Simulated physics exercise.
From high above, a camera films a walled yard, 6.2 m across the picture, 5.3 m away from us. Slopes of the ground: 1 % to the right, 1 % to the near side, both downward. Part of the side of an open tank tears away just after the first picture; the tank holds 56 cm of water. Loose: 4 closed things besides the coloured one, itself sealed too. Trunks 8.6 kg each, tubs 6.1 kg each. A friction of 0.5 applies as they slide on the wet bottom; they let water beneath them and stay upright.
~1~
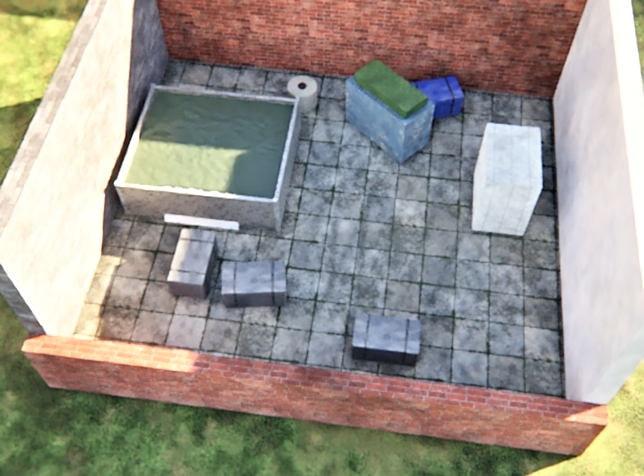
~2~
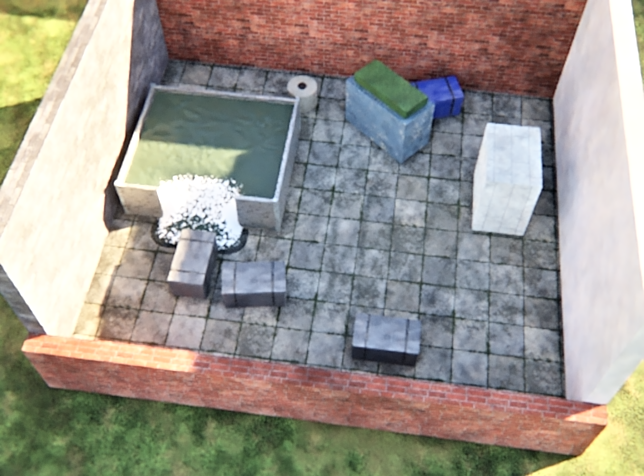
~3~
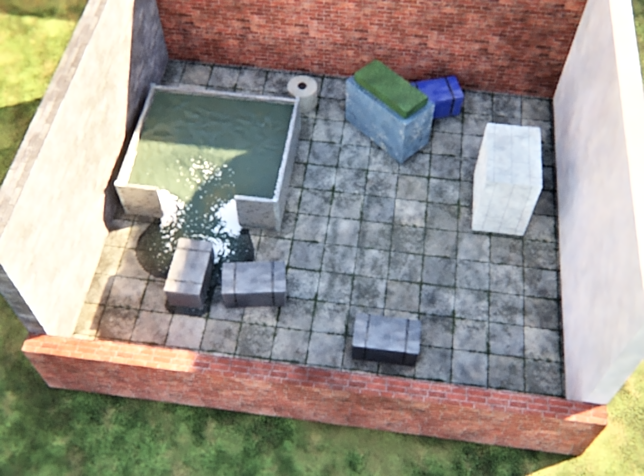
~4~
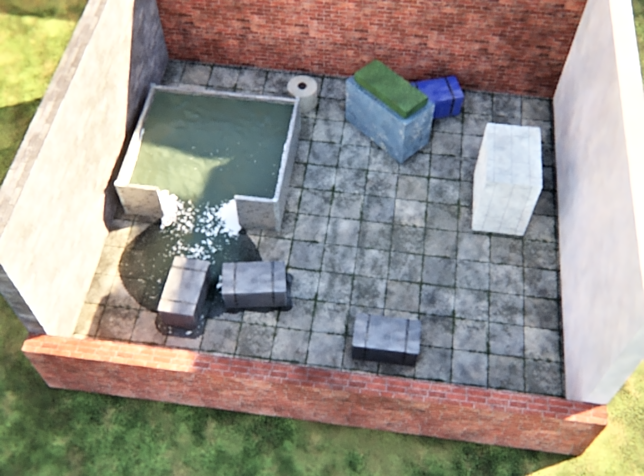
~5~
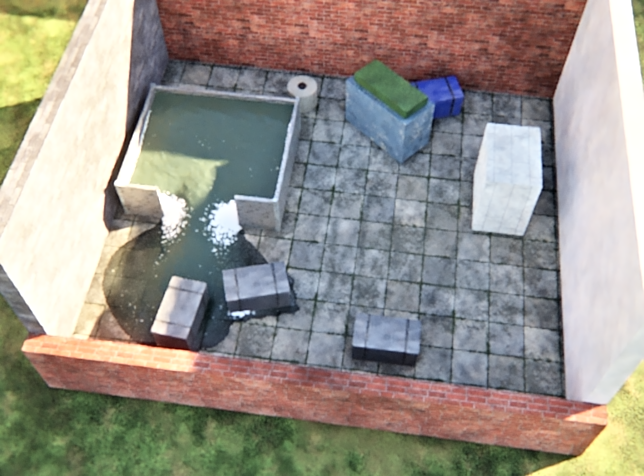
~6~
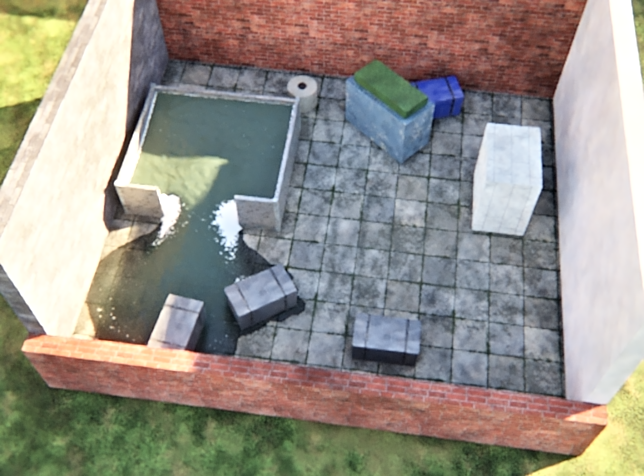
In this clip, part of an open tank's near side gives way and water pours across a walled yard, pushing one grey box toward the low brick wall, then shifting and turning another, while the blue box stays still.
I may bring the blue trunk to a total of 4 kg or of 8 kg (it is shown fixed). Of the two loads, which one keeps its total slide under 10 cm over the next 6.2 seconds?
Result: Low ballast.
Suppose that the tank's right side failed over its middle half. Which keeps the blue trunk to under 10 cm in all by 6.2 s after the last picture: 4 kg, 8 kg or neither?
So both picks fail.
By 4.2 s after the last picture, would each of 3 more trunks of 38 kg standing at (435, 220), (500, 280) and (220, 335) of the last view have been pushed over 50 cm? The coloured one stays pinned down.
Taking them one by one: Below the mark; below the mark; above the mark.
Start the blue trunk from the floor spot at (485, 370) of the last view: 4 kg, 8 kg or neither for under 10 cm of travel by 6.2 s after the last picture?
Neither holds.
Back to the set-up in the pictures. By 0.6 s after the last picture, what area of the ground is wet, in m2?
The covered patch comes to about 10.0 m2.
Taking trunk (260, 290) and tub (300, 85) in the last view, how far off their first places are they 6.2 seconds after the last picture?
The first has moved 350 cm and the second 0 cm from the start.
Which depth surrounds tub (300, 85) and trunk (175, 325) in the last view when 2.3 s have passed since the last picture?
0 and 20 cm.
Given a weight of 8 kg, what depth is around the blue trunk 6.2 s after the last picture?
2 cm, roughly.
Then, 0.6 s after the last picture the blue trunk would be 0 cm from its start with 4 kg and 0 cm from its start with 8 kg; 0 cm of water round it then.
Then, 2.3 s after the last picture the blue trunk would be 0 cm from its start with 4 kg and 0 cm from its start with 8 kg; 0 cm of water round it then.
Then, 4.2 s after the last picture the blue trunk would be 0 cm from its start with 4 kg and 0 cm from its start with 8 kg; 0 cm of water round it then.
Then, 6.2 s after the last picture the blue trunk would be 0 cm from its start with 4 kg and 0 cm from its start with 8 kg; 2 cm of water round it then.
